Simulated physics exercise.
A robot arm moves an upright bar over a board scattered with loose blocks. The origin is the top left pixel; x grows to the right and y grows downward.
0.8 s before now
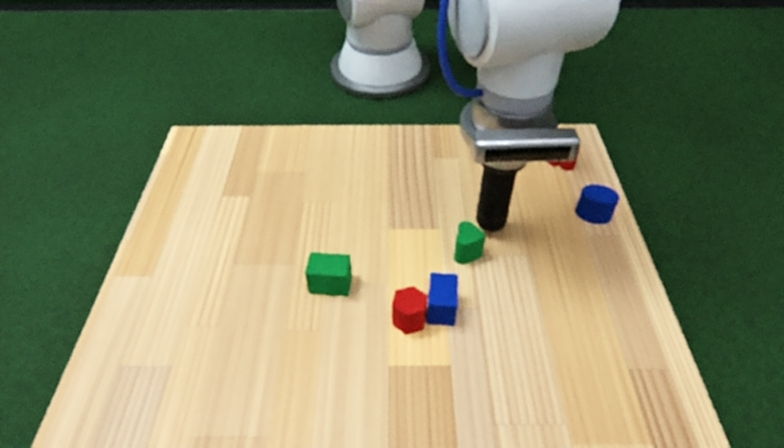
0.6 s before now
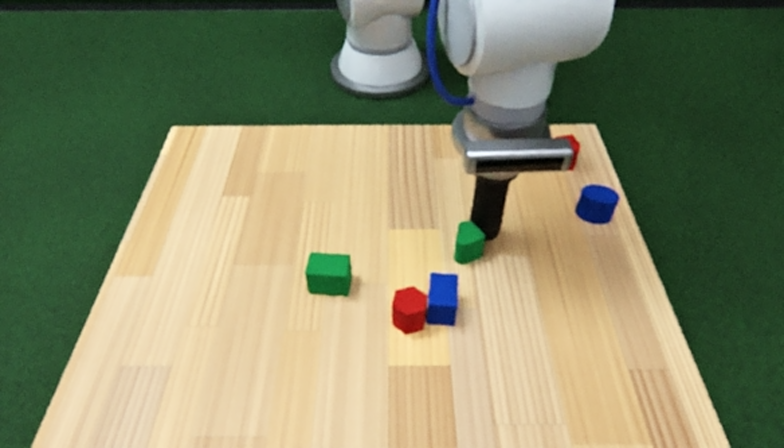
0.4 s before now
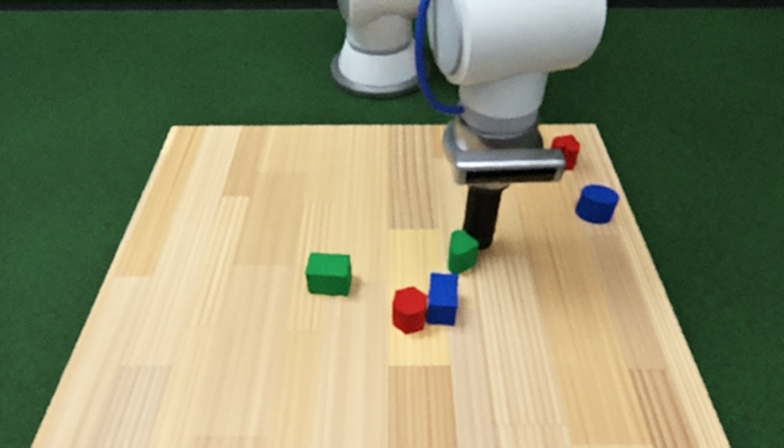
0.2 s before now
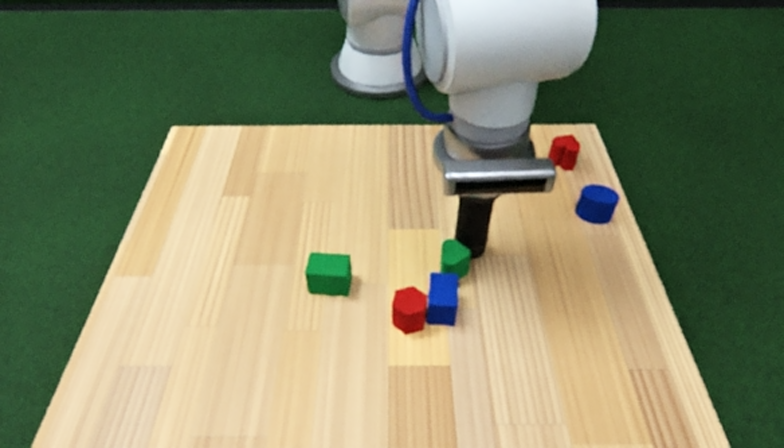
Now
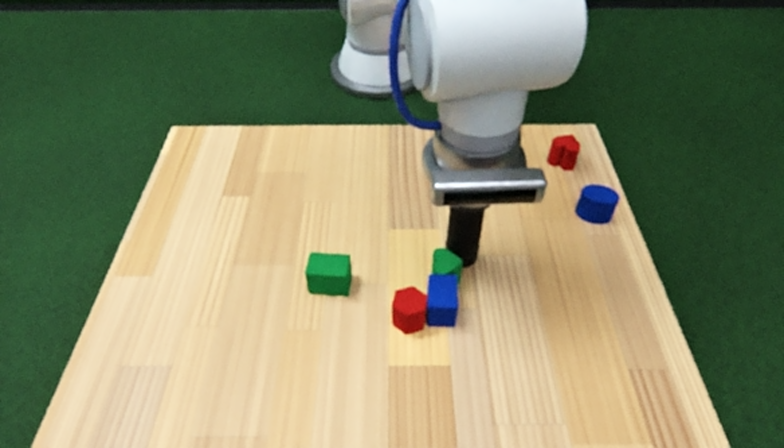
A white robot arm holds a dark upright bar over a pale wooden board on a green surface, seen from above at a fixed angle. A green block sits left of centre, a red hexagon and a blue block touch near the middle, a green heart lies just behind them, and red and blue pieces rest at the far right. The bar slides slowly toward the viewer and slightly left, nudging the green heart up to the blue block.
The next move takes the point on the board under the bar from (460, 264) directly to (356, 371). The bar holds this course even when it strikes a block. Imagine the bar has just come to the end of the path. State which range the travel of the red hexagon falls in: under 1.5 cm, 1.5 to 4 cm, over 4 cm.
Moves over 4 cm.
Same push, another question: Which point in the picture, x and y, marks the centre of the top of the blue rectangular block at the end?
The centre of its top will be at (443, 316).
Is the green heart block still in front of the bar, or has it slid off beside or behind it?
It falls back or aside.
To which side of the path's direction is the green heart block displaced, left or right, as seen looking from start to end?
Off to the right side.
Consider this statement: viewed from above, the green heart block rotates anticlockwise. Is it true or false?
The statement is incorrect.
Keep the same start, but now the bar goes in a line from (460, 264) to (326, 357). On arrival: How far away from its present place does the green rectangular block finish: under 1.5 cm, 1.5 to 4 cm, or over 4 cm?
That block covers short of 1.5 cm.
What follows on the original path. One third of the way, bar at (429, 289); red hexagon at (407, 303); blue rectangular block at (444, 306), turned 20° anticlockwise; green heart block at (400, 278), turned 40° clockwise.
Two thirds of the way, bar at (394, 325); red hexagon at (383, 342), turned 25° anticlockwise; blue rectangular block at (443, 316), turned 50° anticlockwise; green heart block at (382, 283), turned 85° clockwise.
At the end, bar at (356, 364); green rectangular block in place; red hexagon at (362, 386), turned 65° anticlockwise; blue rectangular block at (443, 316), turned 50° anticlockwise; green heart block at (382, 283), turned 85° clockwise.
